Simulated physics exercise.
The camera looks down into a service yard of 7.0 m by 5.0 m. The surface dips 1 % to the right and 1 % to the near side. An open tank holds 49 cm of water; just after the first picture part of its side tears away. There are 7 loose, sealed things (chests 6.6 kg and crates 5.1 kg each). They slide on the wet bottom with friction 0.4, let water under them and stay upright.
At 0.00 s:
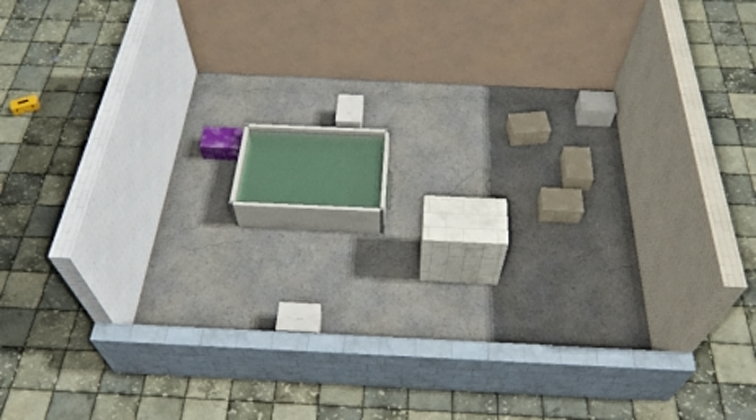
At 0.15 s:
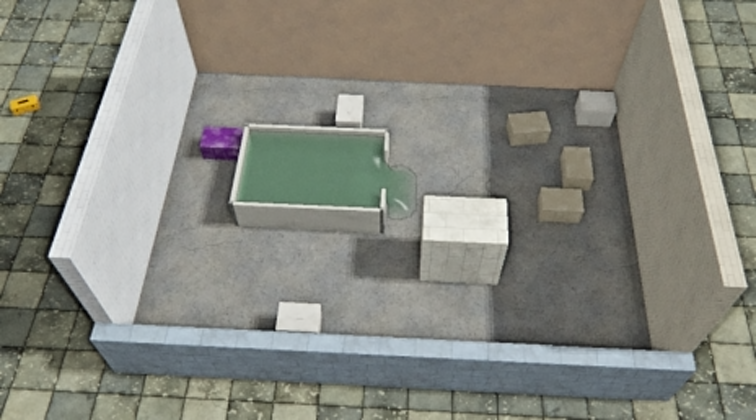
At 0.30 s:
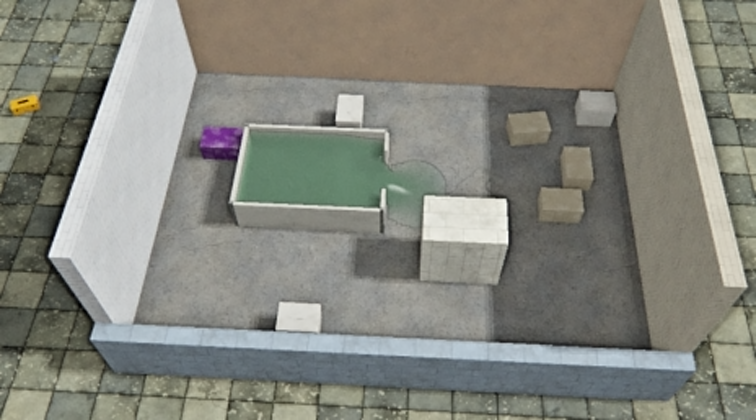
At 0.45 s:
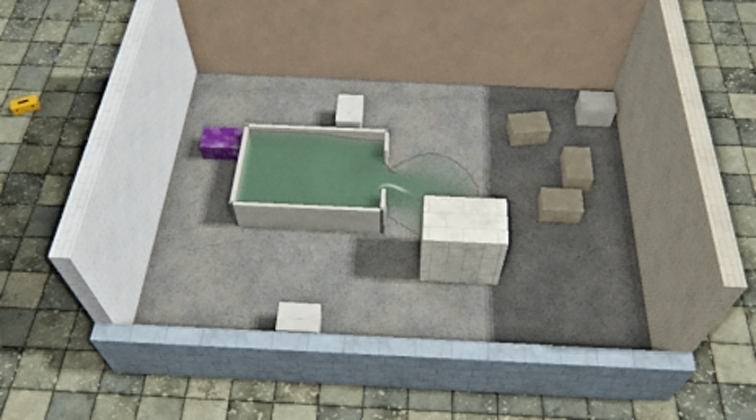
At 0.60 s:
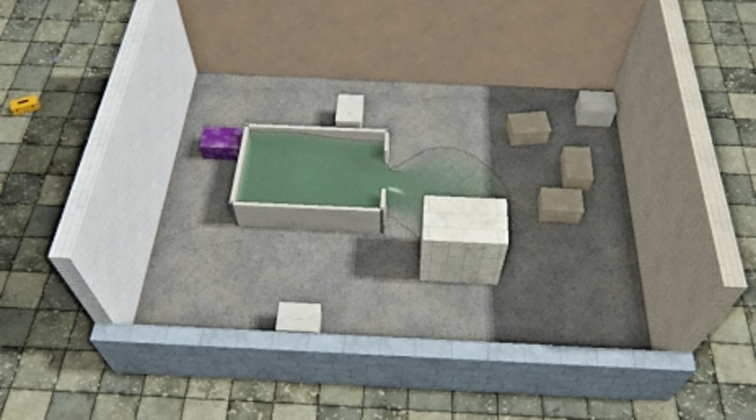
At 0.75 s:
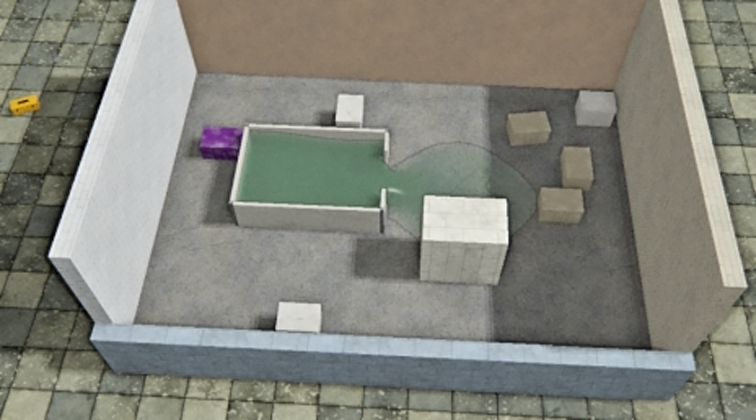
Open tank of green water in a walled yard leaking through its right side, water spreading around a large white block.
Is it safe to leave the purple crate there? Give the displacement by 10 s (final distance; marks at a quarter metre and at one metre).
The purple crate barely shifts.
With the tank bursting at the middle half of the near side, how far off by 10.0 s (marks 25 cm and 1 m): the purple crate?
Then the purple crate gets carried off.
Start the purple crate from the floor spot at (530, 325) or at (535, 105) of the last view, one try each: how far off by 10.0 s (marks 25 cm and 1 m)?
In that order: It gets carried off; it gets carried off.
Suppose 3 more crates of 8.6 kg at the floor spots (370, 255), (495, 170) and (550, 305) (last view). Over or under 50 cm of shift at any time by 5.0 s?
In that order: Less, more, short of it.
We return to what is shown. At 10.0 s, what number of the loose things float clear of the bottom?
4 of them.
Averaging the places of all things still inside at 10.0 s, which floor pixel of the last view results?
Near (346, 180).
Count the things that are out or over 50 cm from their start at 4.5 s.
2 of them.
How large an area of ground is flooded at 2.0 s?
Some 14 m2.
After 2.0 s the purple crate is near (221, 137), 0.0 m from its start, aground; 2 afloat.
After 4.5 s the purple crate is near (221, 137), 0.0 m from its start, aground; 4 afloat.
After 7.0 s the purple crate is near (221, 137), 0.0 m from its start, aground; 4 afloat.
After 10.0 s the purple crate is near (221, 137), 0.0 m from its start, aground; 4 afloat.
